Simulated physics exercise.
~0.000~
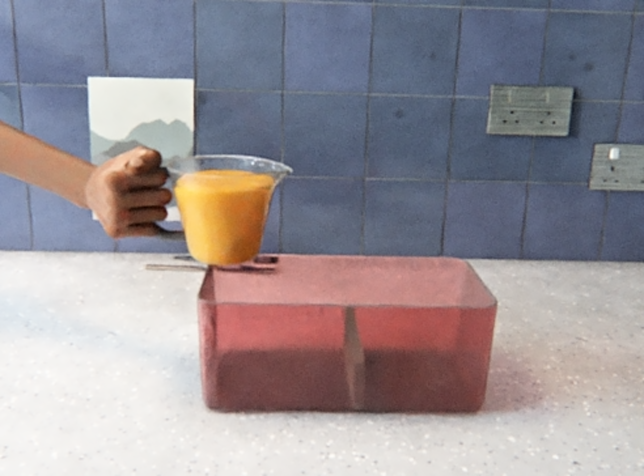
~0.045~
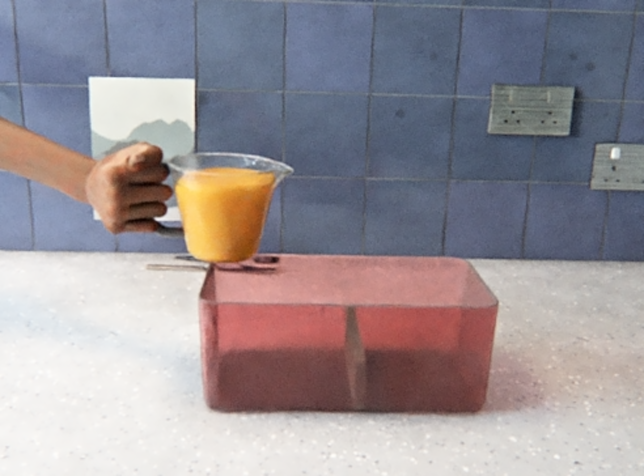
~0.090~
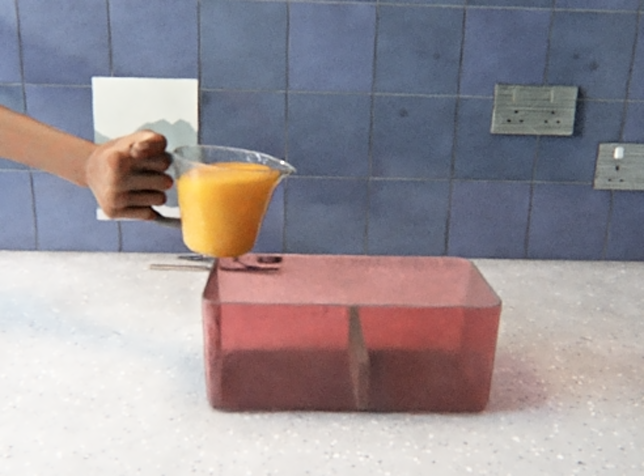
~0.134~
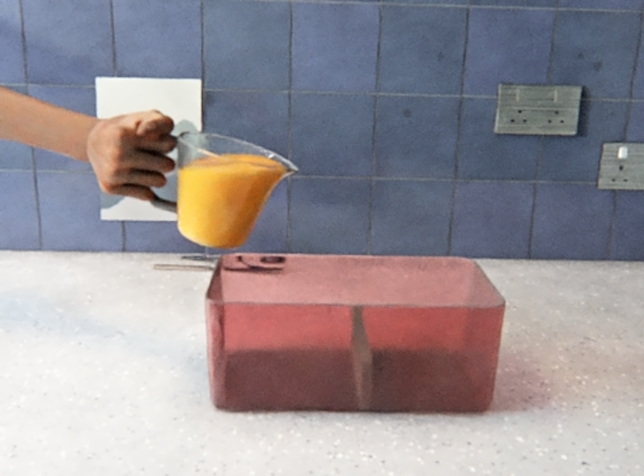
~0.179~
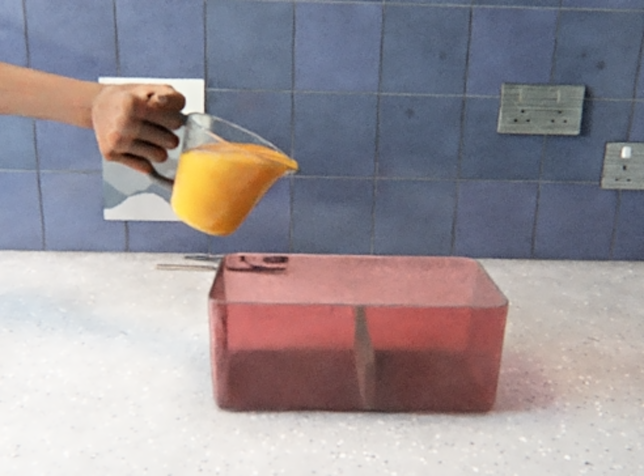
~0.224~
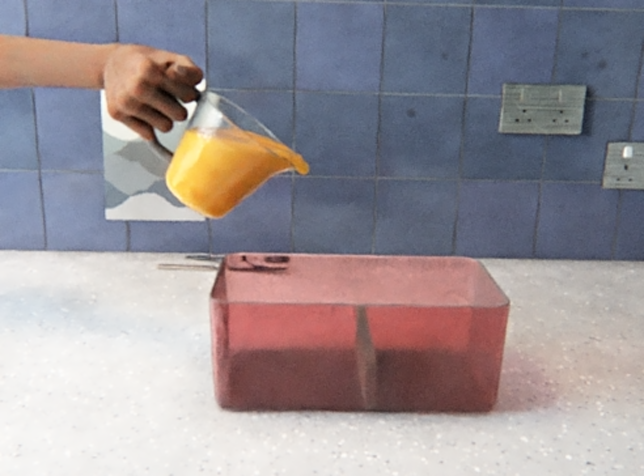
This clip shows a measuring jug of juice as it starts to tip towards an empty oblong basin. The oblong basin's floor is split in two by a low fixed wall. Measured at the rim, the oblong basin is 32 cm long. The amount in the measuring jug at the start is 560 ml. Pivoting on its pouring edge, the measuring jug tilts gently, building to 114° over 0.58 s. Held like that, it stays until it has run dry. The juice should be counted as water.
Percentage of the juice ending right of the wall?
74 per cent.
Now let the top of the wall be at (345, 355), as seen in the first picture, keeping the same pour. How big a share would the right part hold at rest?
Around 70 %, I'd say.
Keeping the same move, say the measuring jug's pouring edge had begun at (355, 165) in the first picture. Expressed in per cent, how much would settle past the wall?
Then I'd expect something near 60 per cent.
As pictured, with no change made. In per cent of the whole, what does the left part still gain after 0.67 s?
That amounts to roughly 10 per cent of the whole.
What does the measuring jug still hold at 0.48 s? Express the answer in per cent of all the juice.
I'd put it near 42 percent.
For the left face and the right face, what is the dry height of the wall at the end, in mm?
For the left, around 54 mm; for the right, around 38 mm.
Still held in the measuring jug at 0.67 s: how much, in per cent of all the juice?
1 %.
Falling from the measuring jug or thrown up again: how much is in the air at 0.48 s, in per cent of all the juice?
It comes to roughly 48 per cent.
Then, 0.48 s in, the tilt is 106° and 43 per cent is still to pour, 6 is left of the wall and 3 right of it.
Then, 0.67 s in, the tilt is 114° and 1 per cent is still to pour, 4 is left of the wall and 79 right of it.
Then, 0.87 s in, the tilt is 114° and 0 per cent is still to pour, 10 is left of the wall and 74 right of it.
Then, 1.08 s in, the tilt is 114° and 0 per cent is still to pour, 14 is left of the wall and 74 right of it.
Finally, 14 per cent lies left of the wall, 74 right of it and 11 outside.
